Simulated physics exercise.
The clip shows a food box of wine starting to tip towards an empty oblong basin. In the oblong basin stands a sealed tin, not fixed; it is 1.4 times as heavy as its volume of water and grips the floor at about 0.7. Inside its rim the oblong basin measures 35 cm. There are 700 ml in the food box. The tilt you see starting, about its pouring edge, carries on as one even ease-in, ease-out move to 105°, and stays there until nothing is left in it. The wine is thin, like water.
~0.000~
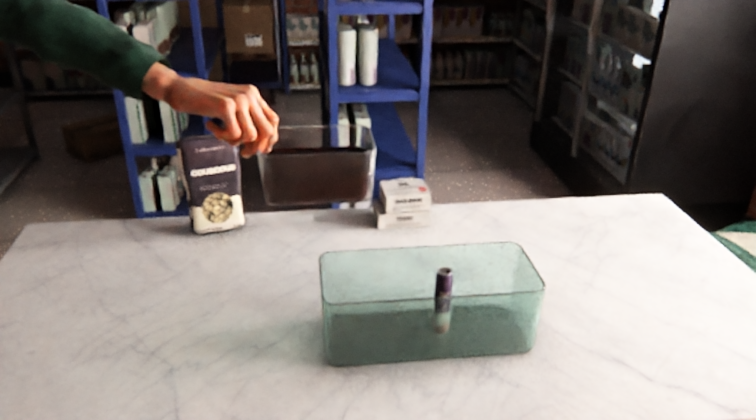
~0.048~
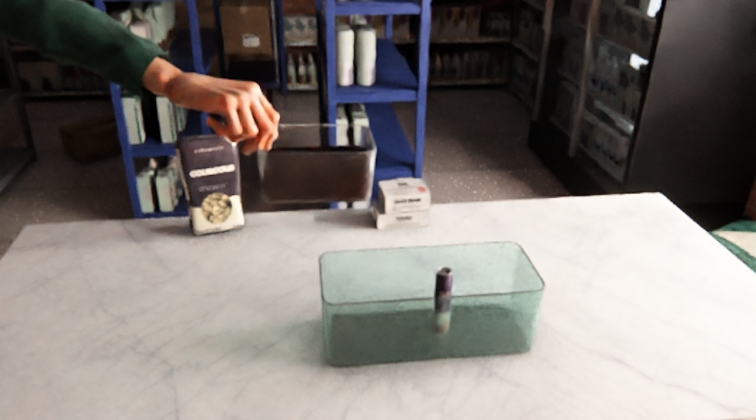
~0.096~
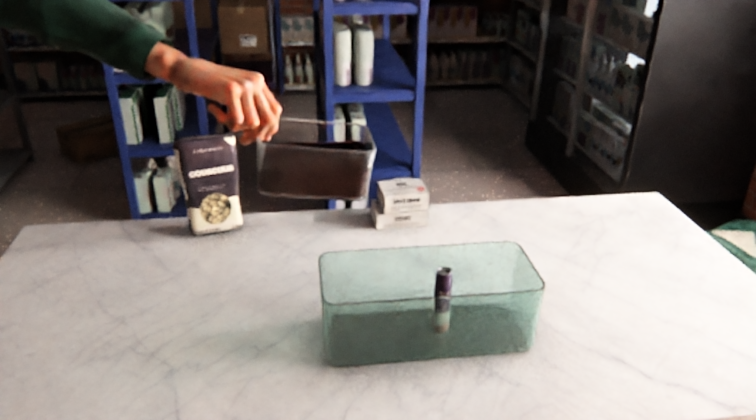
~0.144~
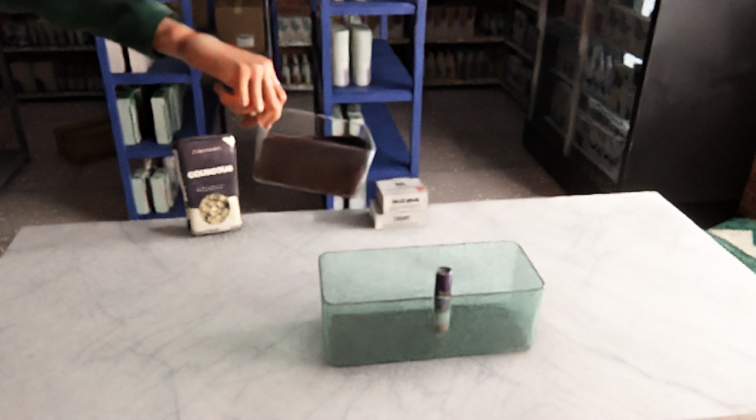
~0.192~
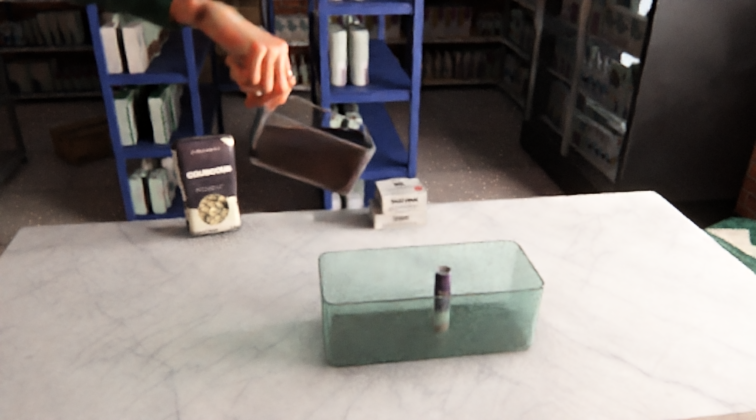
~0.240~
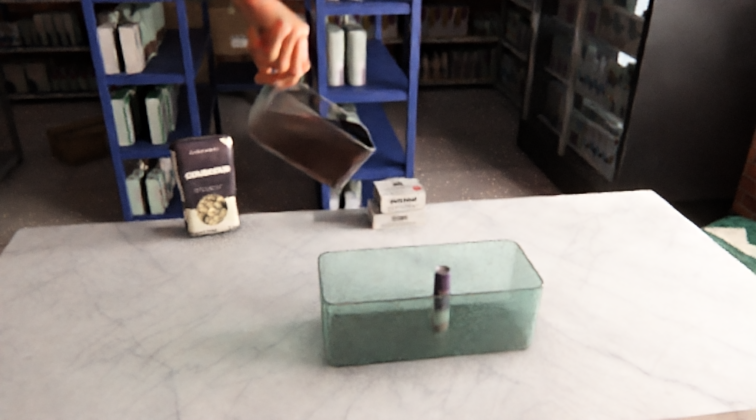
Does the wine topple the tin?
It stays up.
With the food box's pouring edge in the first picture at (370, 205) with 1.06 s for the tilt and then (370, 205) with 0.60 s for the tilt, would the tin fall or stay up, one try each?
First it topples; then it topples.
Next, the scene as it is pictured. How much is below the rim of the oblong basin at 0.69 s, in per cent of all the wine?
Some 62 per cent.
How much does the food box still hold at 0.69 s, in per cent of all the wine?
Some 2 per cent.
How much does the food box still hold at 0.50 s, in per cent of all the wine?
Some 36 per cent.
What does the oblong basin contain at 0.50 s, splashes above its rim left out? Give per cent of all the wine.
About 0 per cent.
Then, 0.50 s in, the tilt is 98° and 36 per cent is still to pour; the tin stands where it began.
Then, 0.69 s in, the tilt is 105° and 2 per cent is still to pour; the tin stands where it began.
Then, 0.88 s in, the tilt is 105° and 0 per cent is still to pour; the tin stands where it began.
Then, 1.10 s in, the tilt is 105° and 0 per cent is still to pour; the tin stands where it began.
Finally, the tin stands where it began.
